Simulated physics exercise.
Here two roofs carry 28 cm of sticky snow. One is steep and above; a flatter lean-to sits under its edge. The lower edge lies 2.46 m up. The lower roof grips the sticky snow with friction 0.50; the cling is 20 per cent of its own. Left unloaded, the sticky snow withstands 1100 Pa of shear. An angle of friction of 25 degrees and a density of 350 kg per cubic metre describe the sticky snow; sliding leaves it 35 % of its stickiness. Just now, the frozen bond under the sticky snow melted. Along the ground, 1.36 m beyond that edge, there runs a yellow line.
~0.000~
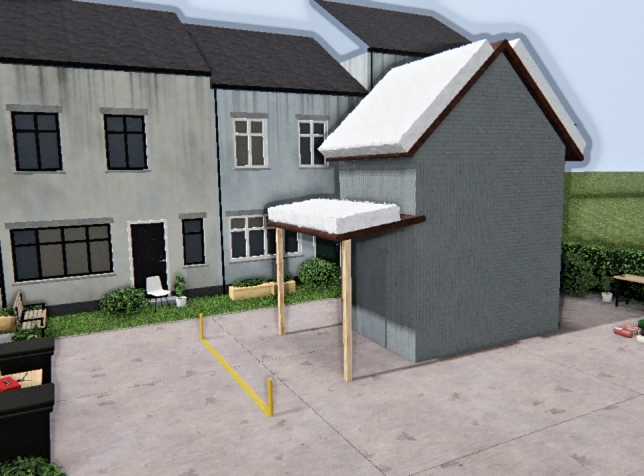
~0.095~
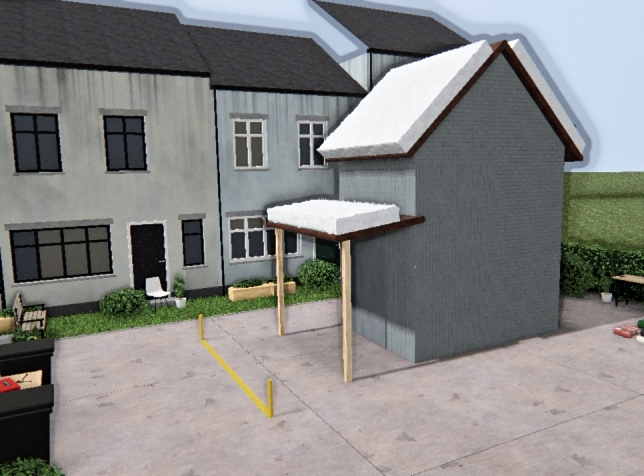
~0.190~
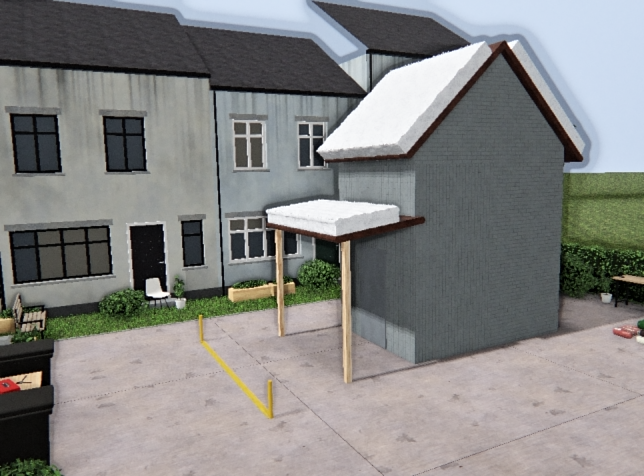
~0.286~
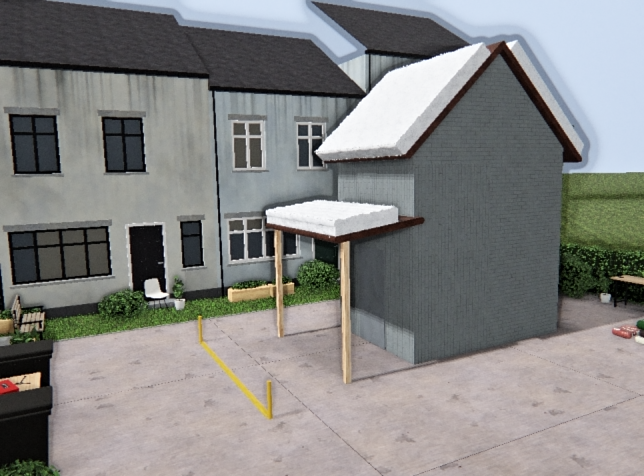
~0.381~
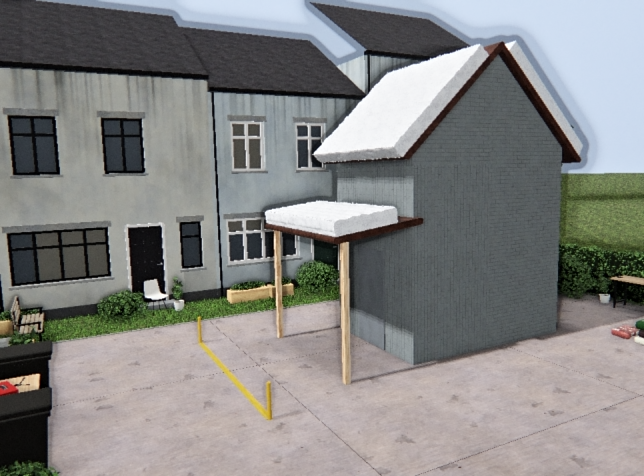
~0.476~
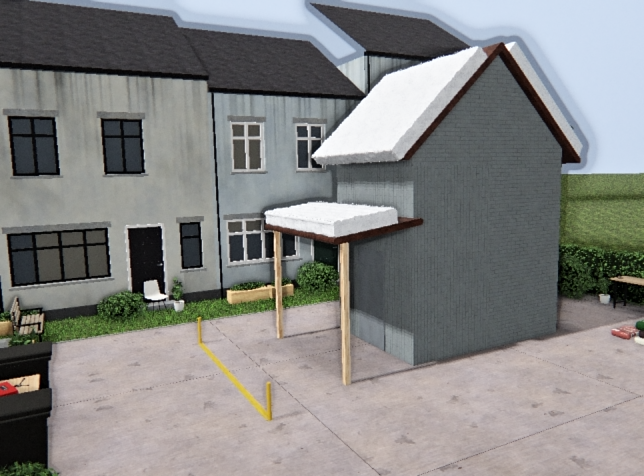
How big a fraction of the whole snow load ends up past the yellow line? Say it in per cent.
0 %.
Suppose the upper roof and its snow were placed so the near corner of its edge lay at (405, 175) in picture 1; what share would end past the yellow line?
0 %, roughly.
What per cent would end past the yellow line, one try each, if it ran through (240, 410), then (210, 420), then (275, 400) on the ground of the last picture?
One by one: 0 in a hundred, 0 in a hundred, 0 in a hundred.
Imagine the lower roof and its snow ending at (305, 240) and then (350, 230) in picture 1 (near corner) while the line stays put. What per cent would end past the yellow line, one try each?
I'd expect around 0 percent the first time and around 0 percent the second.
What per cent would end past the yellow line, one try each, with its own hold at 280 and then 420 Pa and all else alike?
It'd be some 30 percent the first time and some 20 percent the second.
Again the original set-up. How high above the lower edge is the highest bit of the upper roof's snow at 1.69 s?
2.2 m or thereabouts.
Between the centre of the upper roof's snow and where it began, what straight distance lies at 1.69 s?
1.6 m.
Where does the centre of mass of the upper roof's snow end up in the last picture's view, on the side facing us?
The middle sits at about (379, 201).
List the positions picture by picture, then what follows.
In the first picture, front end of the sticky snow at (406, 145).
In the second picture, front end of the sticky snow at (405, 152), its middle shifted 5 mm.
In the third picture, front end of the sticky snow at (405, 151), its middle shifted 1.5 cm.
In the fourth picture, front end of the sticky snow at (403, 149), its middle shifted 3.4 cm, 1 % of it past the upper edge, in one piece.
In the fifth picture, front end of the sticky snow at (401, 144), its middle shifted 6.1 cm, 2 % of it past the upper edge, in one piece.
In the sixth picture, front end of the sticky snow at (399, 152), its middle shifted 9.9 cm, 4 % of it past the upper edge, in one piece.
By 1.03 s, none is below the lower edge and 0 % is past the line.
By 1.69 s, none is below the lower edge and 0 % is past the line.
By 2.34 s, none is below the lower edge and 0 % is past the line.
By 3.00 s, none is below the lower edge and 0 % is past the line.
By 3.90 s, at the end, none is below the lower edge and 0 % is past the line.
